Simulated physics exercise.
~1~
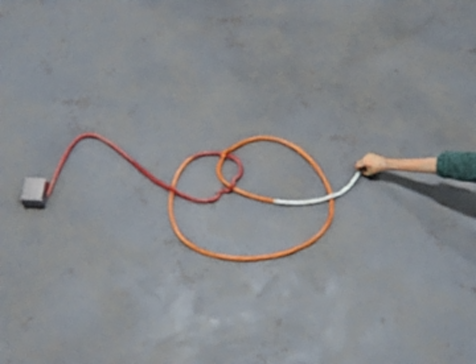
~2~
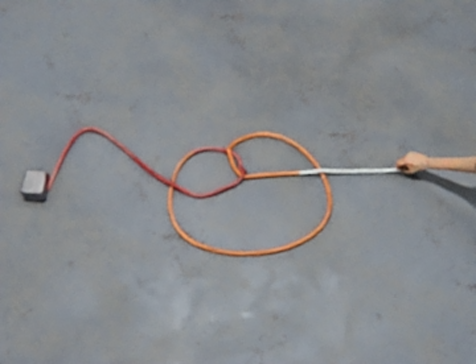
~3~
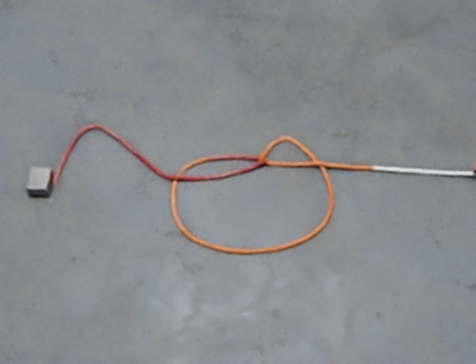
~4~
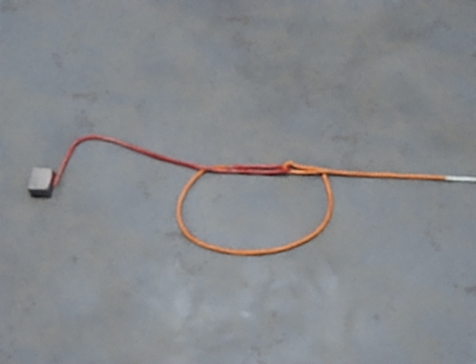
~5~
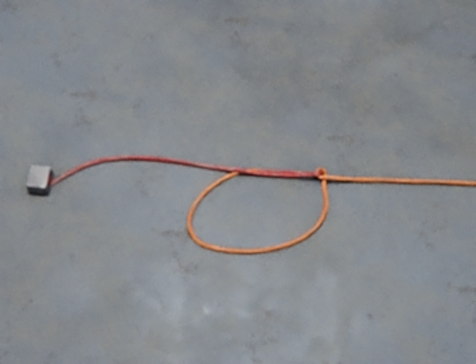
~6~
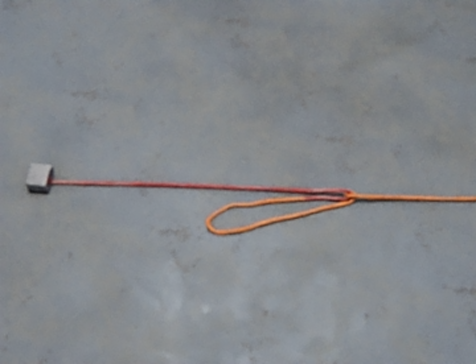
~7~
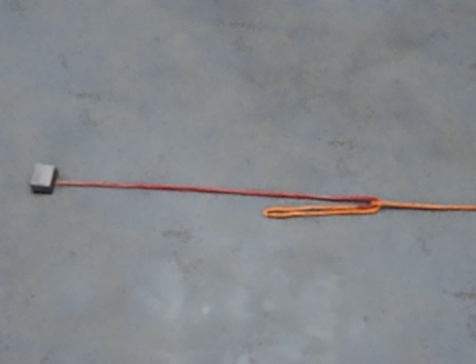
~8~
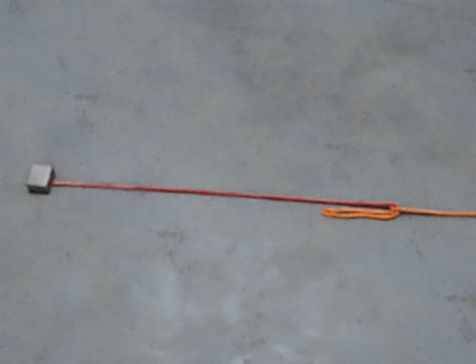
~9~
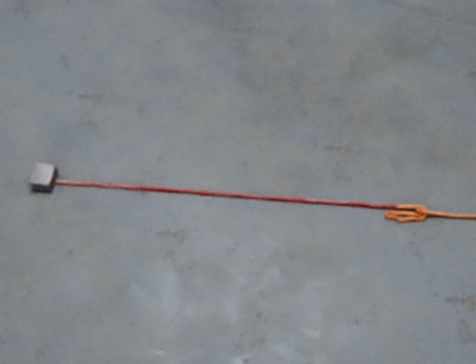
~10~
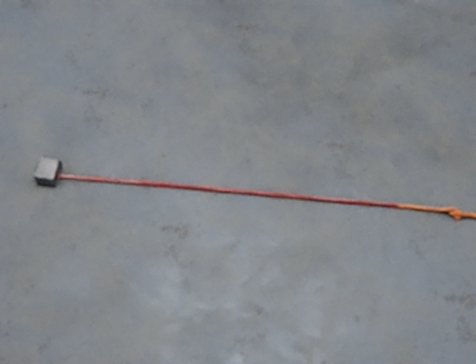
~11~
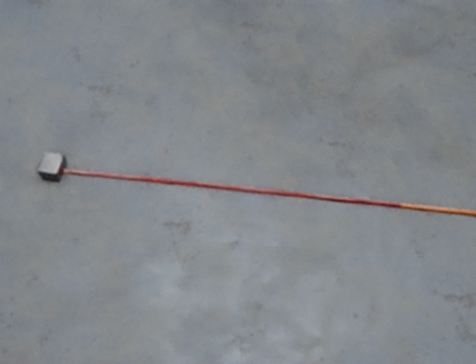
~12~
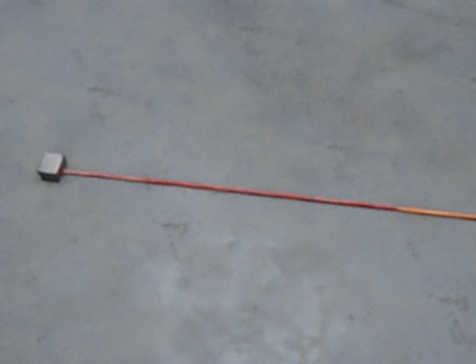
On a scuffed grey warehouse floor seen from above, a rope lies in overlapping loops, red on the left, orange through the middle and white at the right end. Its left end is fixed to a small grey block, while a hand in a green sleeve holds the white end. The hand pulls to the right and leaves view, and the small upper loop shrinks. The red curve straightens as the large orange loop narrows into a slim fold, sliding rightward. The fold shortens to a small tangle near the right edge, then disappears, leaving the visible rope straight, taut and without a knot.
